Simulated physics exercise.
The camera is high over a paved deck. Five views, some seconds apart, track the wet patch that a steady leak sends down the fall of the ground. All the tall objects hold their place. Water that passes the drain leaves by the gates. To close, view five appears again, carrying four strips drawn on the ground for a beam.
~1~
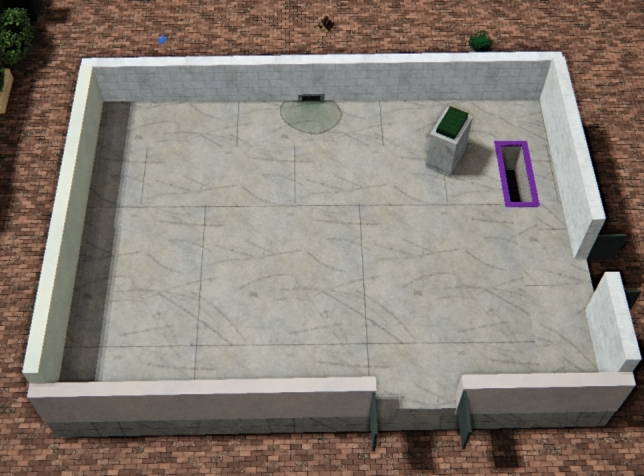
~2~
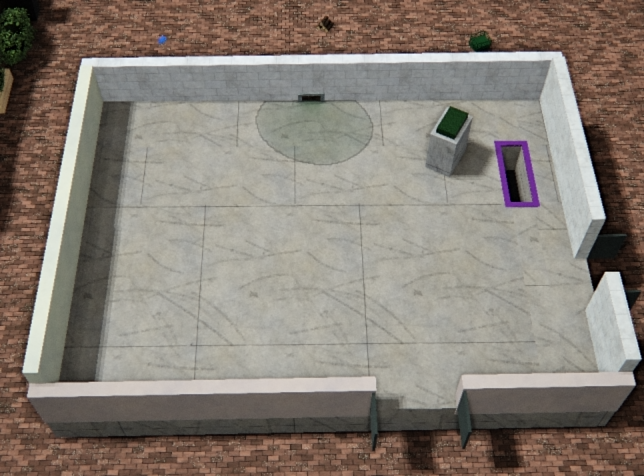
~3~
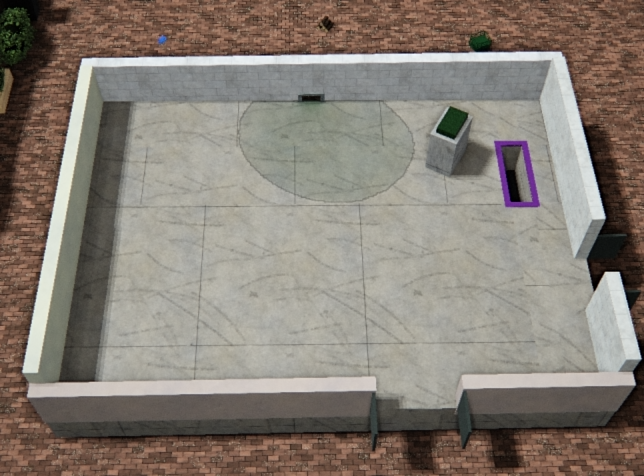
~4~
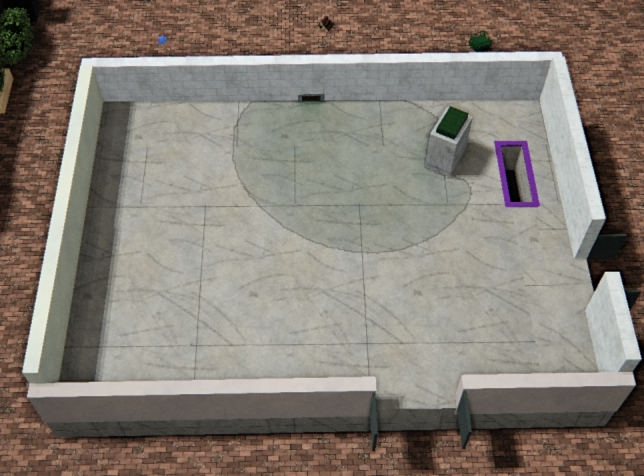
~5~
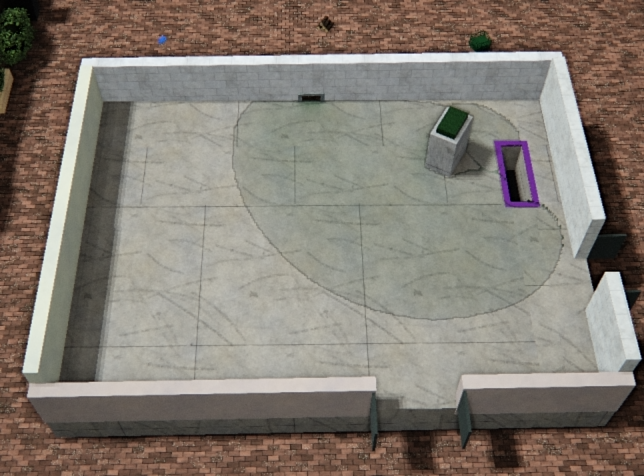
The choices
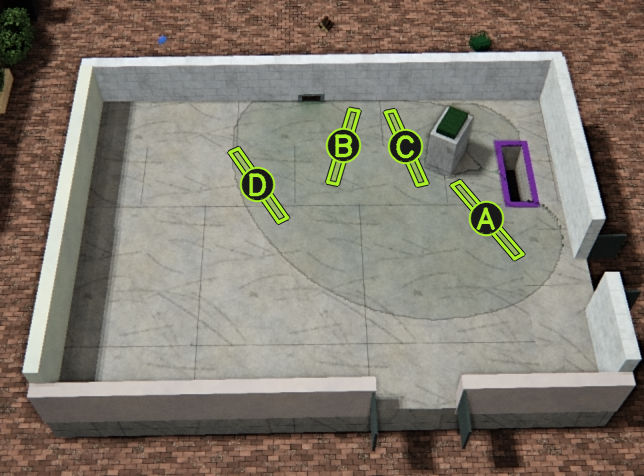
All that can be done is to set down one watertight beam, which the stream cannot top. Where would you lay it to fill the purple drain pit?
D is best.
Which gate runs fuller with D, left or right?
The right gate.
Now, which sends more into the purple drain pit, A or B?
A.
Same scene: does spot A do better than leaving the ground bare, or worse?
Worse.
In lime, A from (456, 183) to (518, 256); B from (332, 183) to (354, 110); C from (389, 111) to (422, 184); D from (234, 150) to (283, 219).
With A, about 11 % of the stream goes into the purple drain pit, about 87 % out by the gates.
With B, about 7 % of the stream goes into the purple drain pit, about 88 % out by the gates.
With C, about 8 % of the stream goes into the purple drain pit, about 90 % out by the gates.
With D, about 18 % of the stream goes into the purple drain pit, about 79 % out by the gates.
